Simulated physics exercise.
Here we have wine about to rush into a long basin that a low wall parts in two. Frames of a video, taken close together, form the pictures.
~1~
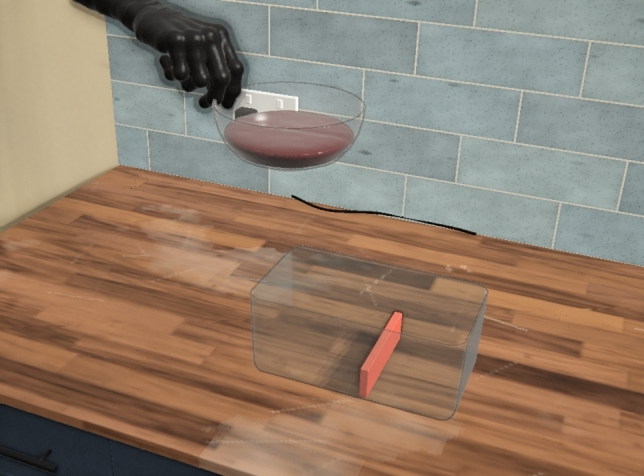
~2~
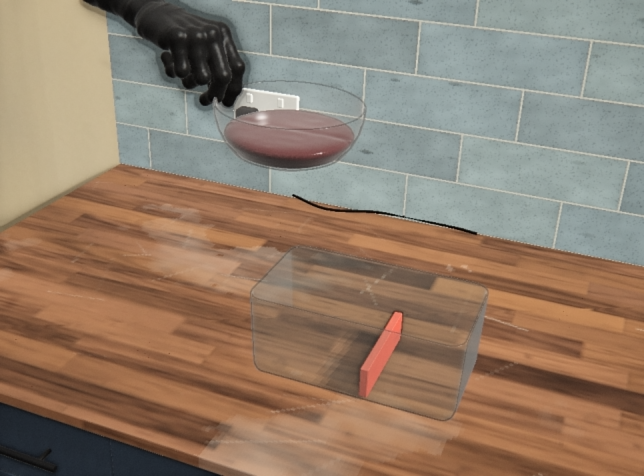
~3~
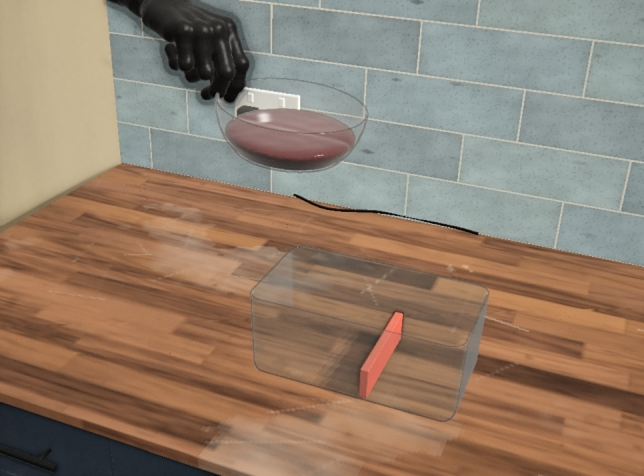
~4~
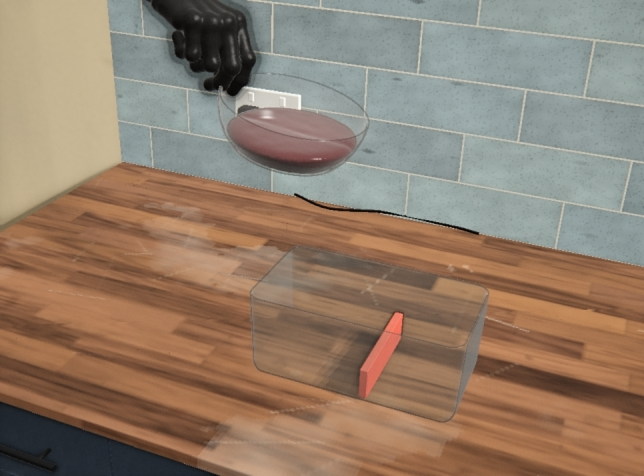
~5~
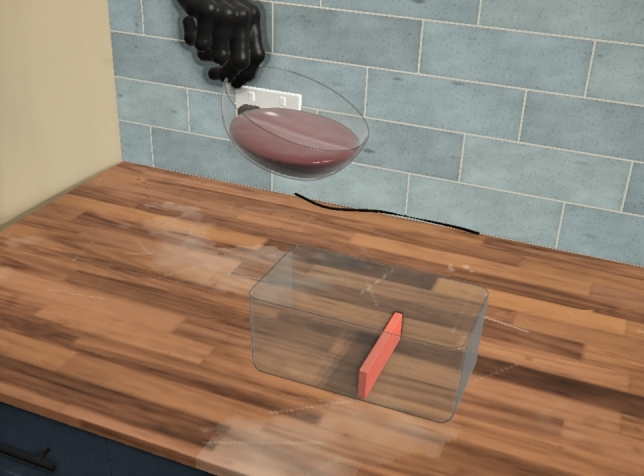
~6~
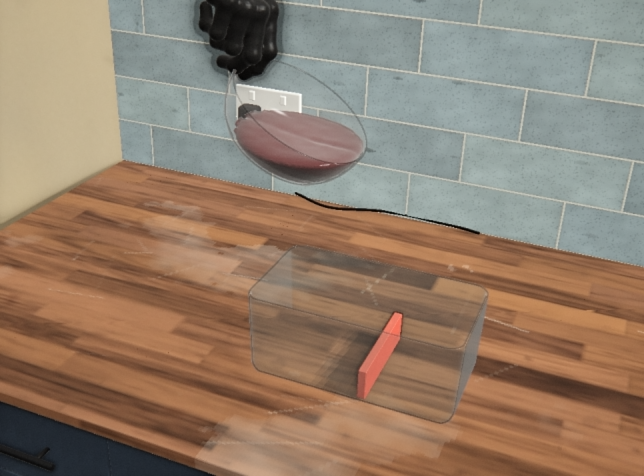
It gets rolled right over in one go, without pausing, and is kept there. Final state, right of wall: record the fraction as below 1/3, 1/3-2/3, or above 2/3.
Recorded: 1/3-2/3.
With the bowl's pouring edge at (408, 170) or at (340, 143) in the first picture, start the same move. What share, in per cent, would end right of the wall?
Roughly 70 per cent, then roughly 15 per cent.
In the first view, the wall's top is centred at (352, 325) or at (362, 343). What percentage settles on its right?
The first placement leaves close to 75 per cent, the second close to 60 per cent.
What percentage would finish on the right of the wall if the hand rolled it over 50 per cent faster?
Near 40 parts in a hundred.
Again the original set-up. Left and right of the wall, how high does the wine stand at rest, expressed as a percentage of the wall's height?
Roughly 30 percent left, 40 percent right.
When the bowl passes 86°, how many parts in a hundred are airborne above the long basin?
Something close to 60 percent of it.
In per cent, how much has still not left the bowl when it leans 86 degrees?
My estimate is close to 15 percent remaining.
A moment on, the bowl is tipped on its side and 17 per cent is still to pour, 3 is left of the wall and 20 right of it.
Next, the bowl is tipped on its side and 2 per cent is still to pour, 39 is left of the wall and 49 right of it.
Then the bowl is tipped on its side and 0 per cent is still to pour, 51 is left of the wall and 46 right of it.
Later the bowl is tipped on its side and 0 per cent is still to pour, 51 is left of the wall and 47 right of it.
At rest 51 per cent lies left of the wall, 47 right of it and 2 outside.
